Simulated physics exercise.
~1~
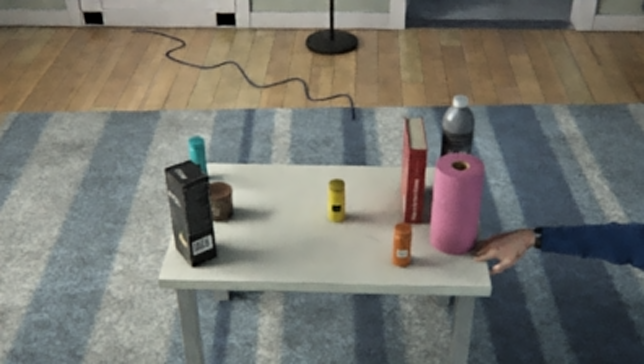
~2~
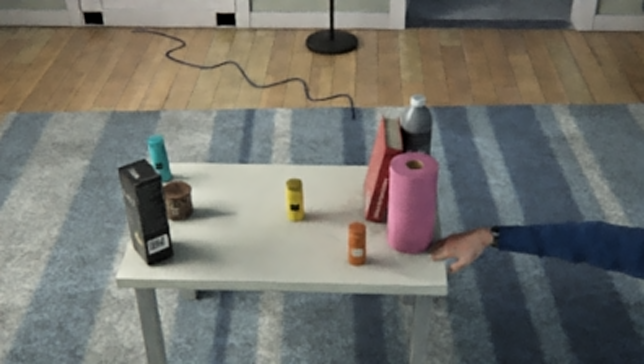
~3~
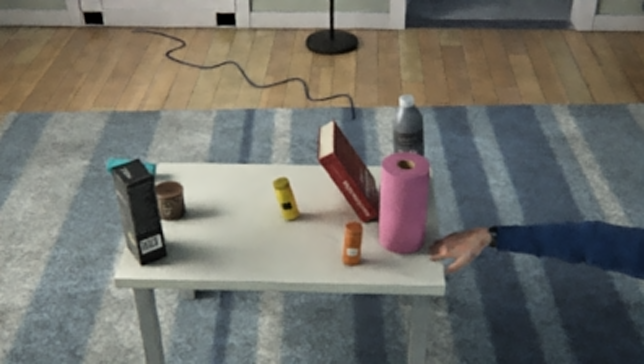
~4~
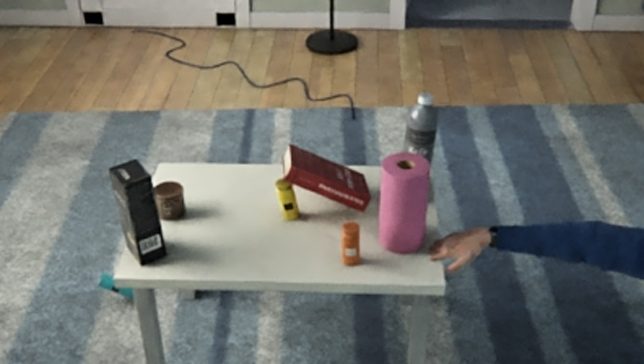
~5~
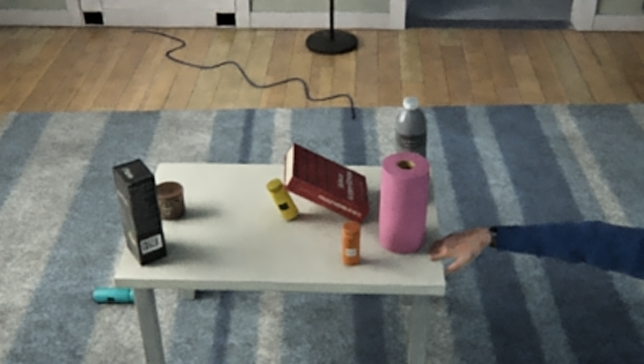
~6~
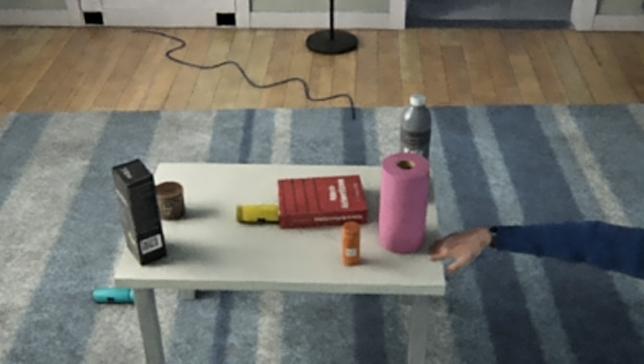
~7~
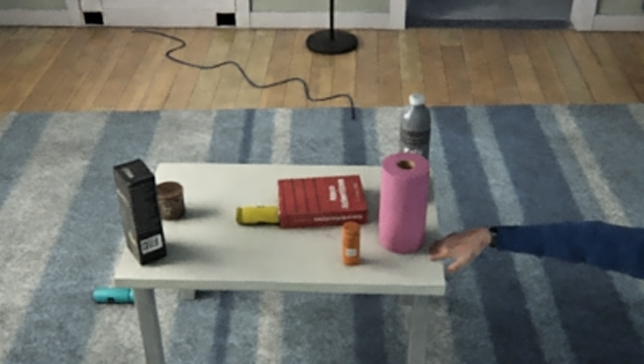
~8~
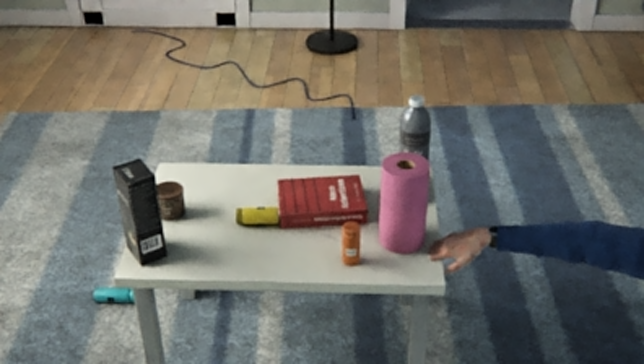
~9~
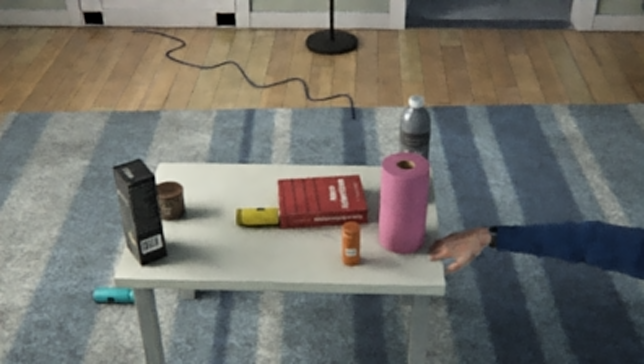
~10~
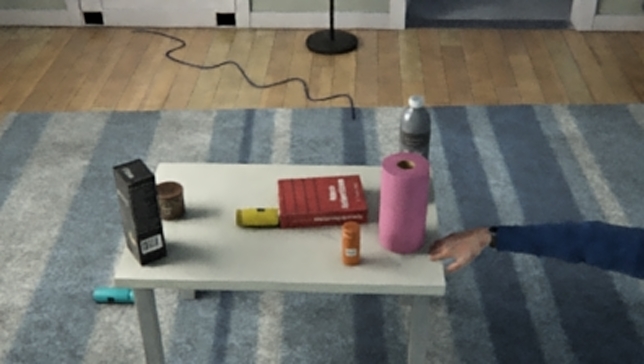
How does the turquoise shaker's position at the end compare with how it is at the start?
At the start the turquoise shaker stands upright on the table, and at the end it lies on its side on the rug.
In this clip, a white table holding several items slides left and stops, with a hand at its right edge. A turquoise shaker tips off onto the rug, and a red book topples toward a yellow shaker, both ending flat on the table while a pink roll and black carton stay upright.
